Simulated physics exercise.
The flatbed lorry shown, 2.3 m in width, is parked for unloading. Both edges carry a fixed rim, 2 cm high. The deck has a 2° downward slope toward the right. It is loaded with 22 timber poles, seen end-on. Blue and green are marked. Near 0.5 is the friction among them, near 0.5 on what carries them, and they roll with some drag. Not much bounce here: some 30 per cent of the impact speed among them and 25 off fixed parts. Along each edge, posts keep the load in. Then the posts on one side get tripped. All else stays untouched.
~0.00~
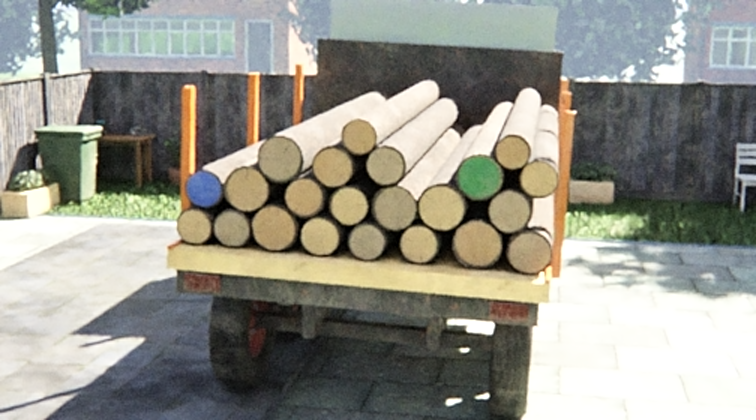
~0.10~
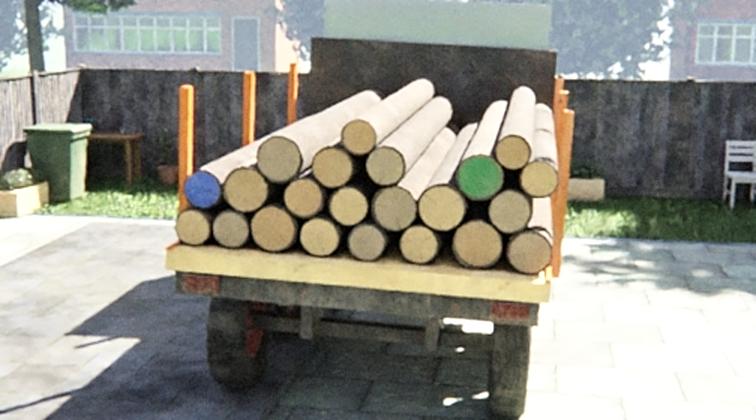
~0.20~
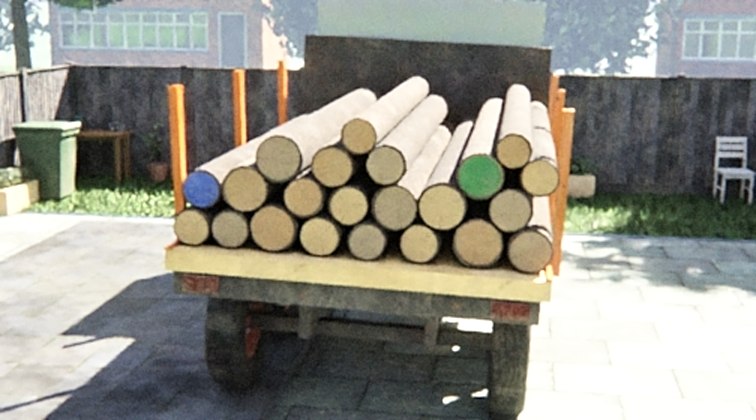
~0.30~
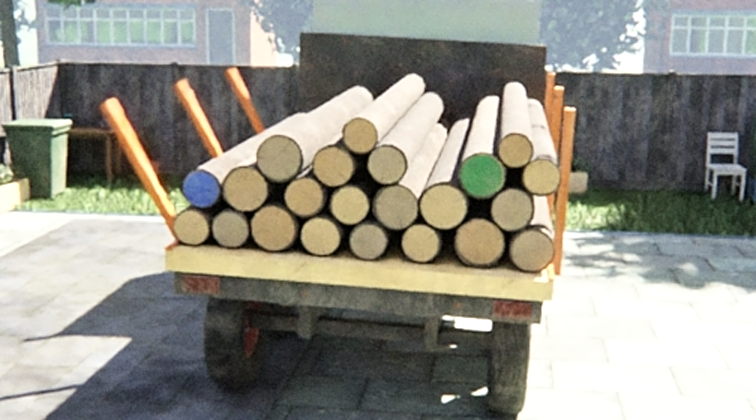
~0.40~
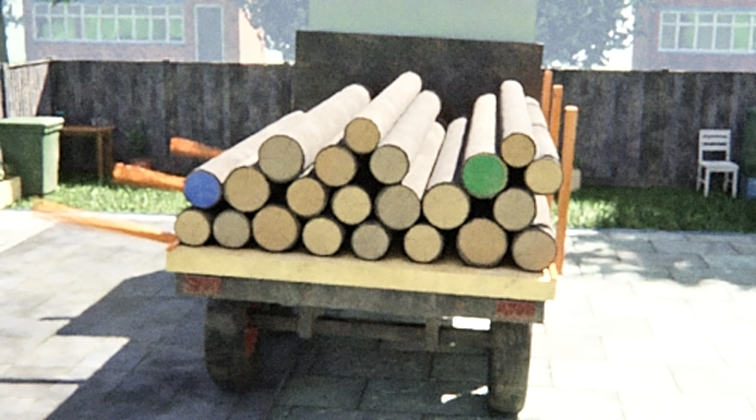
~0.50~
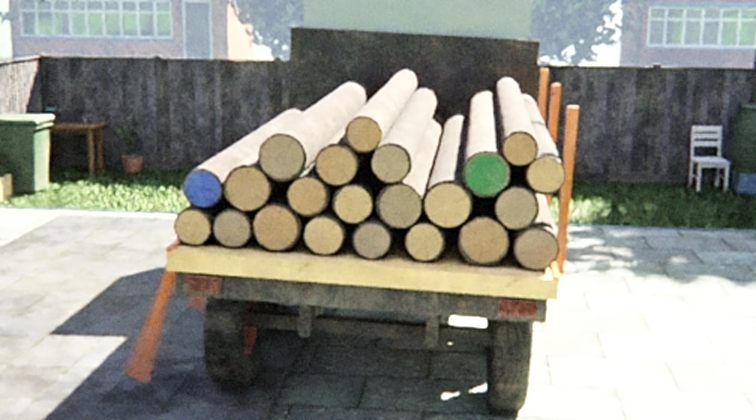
The orange posts on the left side of a parked flatbed lorry stand upright beside a stack of timber poles, then tilt outward, swing down past level and hang below the deck edge. The poles, one blue-ended and one green-ended, barely shift, while the right posts remain upright.
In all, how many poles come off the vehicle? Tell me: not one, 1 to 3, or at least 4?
It comes to not one.
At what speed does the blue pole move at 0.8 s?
0.0 m/s, roughly.
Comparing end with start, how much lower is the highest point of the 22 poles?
Drop: Approx. 0 centimetres.
After 0.8 s, blue is up on others, 15 cm from the left edge; green is up on others, 45 cm from the right edge; 0 off so far.
At rest (1.2 s), blue is up on others, 15 cm from the left edge; green is up on others, 45 cm from the right edge; 0 off so far.
